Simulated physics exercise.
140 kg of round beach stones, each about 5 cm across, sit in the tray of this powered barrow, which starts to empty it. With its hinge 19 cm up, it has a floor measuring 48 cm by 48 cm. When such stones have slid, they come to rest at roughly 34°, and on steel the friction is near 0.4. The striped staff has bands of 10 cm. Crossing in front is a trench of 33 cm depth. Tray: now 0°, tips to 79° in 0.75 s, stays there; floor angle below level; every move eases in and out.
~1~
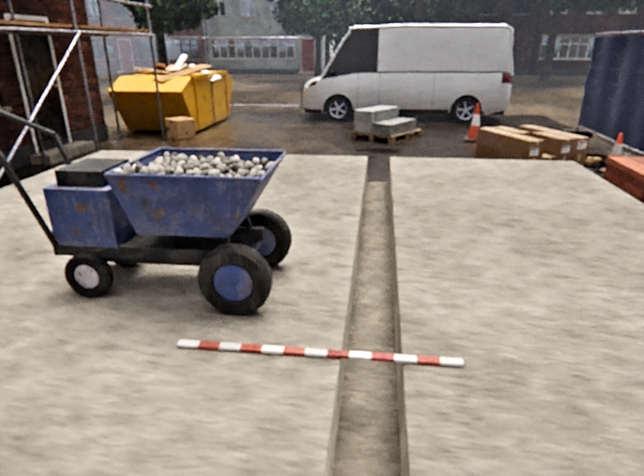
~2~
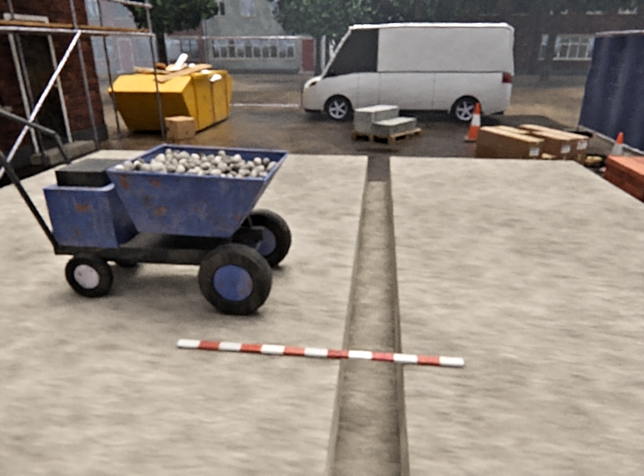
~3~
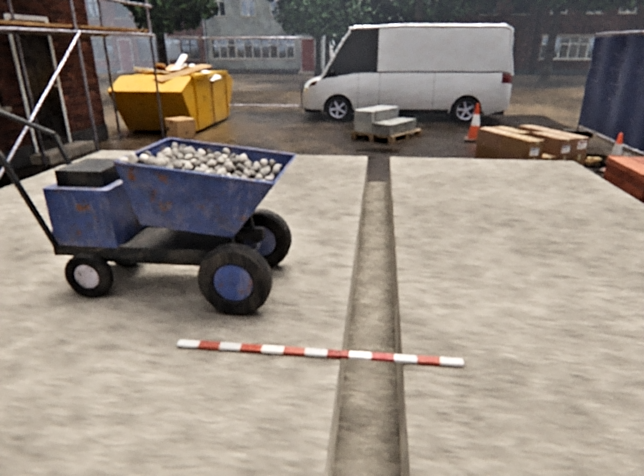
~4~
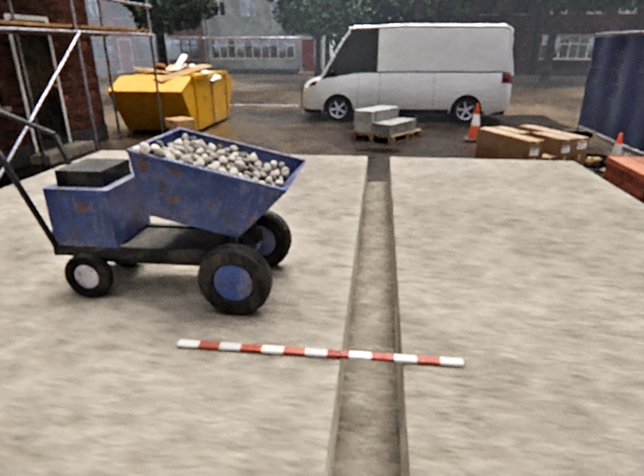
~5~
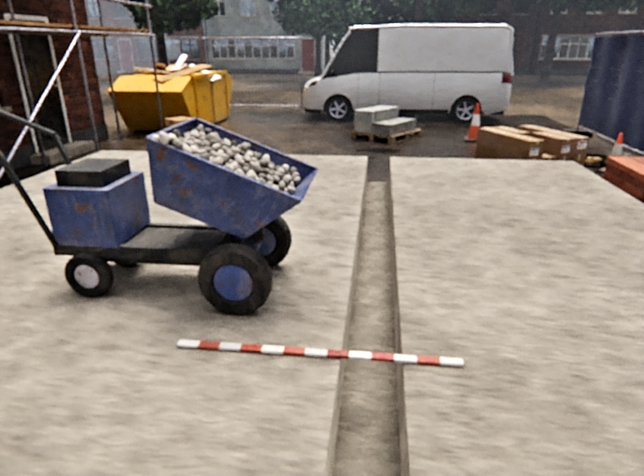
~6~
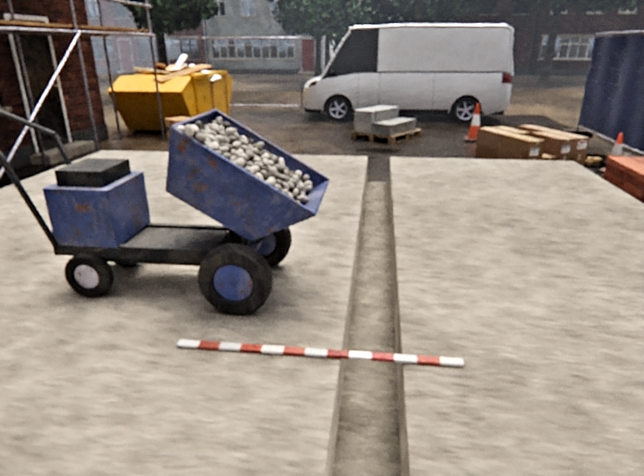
Building yard, a blue powered barrow standing still beside a narrow trench, its stone-filled tray tilting steadily steeper towards the right.
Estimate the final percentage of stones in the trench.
I would say 71 percent.
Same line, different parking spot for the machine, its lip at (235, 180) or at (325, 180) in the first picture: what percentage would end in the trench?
About 90 and 10 per cent.
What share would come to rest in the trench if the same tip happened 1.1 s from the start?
Expected share: Around 80%.
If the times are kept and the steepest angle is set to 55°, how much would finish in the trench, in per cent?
About 35%.
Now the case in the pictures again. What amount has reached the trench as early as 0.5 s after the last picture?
Some 40 per cent.
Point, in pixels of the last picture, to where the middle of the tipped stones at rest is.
Their centre sits close to (384, 322).
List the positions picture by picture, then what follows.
In the first picture, the tray is at 0°, its lip at (260, 180); the top of the load is at (189, 162).
The second picture shows lip at (264, 181), floor tilted 2°, highest stones at (186, 159).
The third picture shows lip at (273, 184), floor tilted 6°, highest stones at (177, 152).
In the fourth picture, the tray is at 13°, its lip at (286, 191); the top of the load is at (182, 143).
The fifth picture shows lip at (301, 201), floor tilted 21°, highest stones at (193, 134).
In the sixth picture, the tray is at 31°, its lip at (315, 215); the top of the load is at (213, 127).
Then, 0.2 s after the last picture the floor is at 66°, 100 % in the tray; the foremost stones are at (350, 247).
Then, 0.5 s after the last picture the floor is at 79°, 45 % in the tray, 38 % in the trench, 17 % past the trench; the foremost stones are at (444, 298).
Then, 0.9 s after the last picture the floor is at 79°, 10 % in the tray, 62 % in the trench, 28 % past the trench; the foremost stones are at (599, 310).
Then, 2.8 s after the last picture the floor is at 79°, 0 % in the tray, 71 % in the trench, 29 % past the trench; the foremost stones are past the picture's edge.
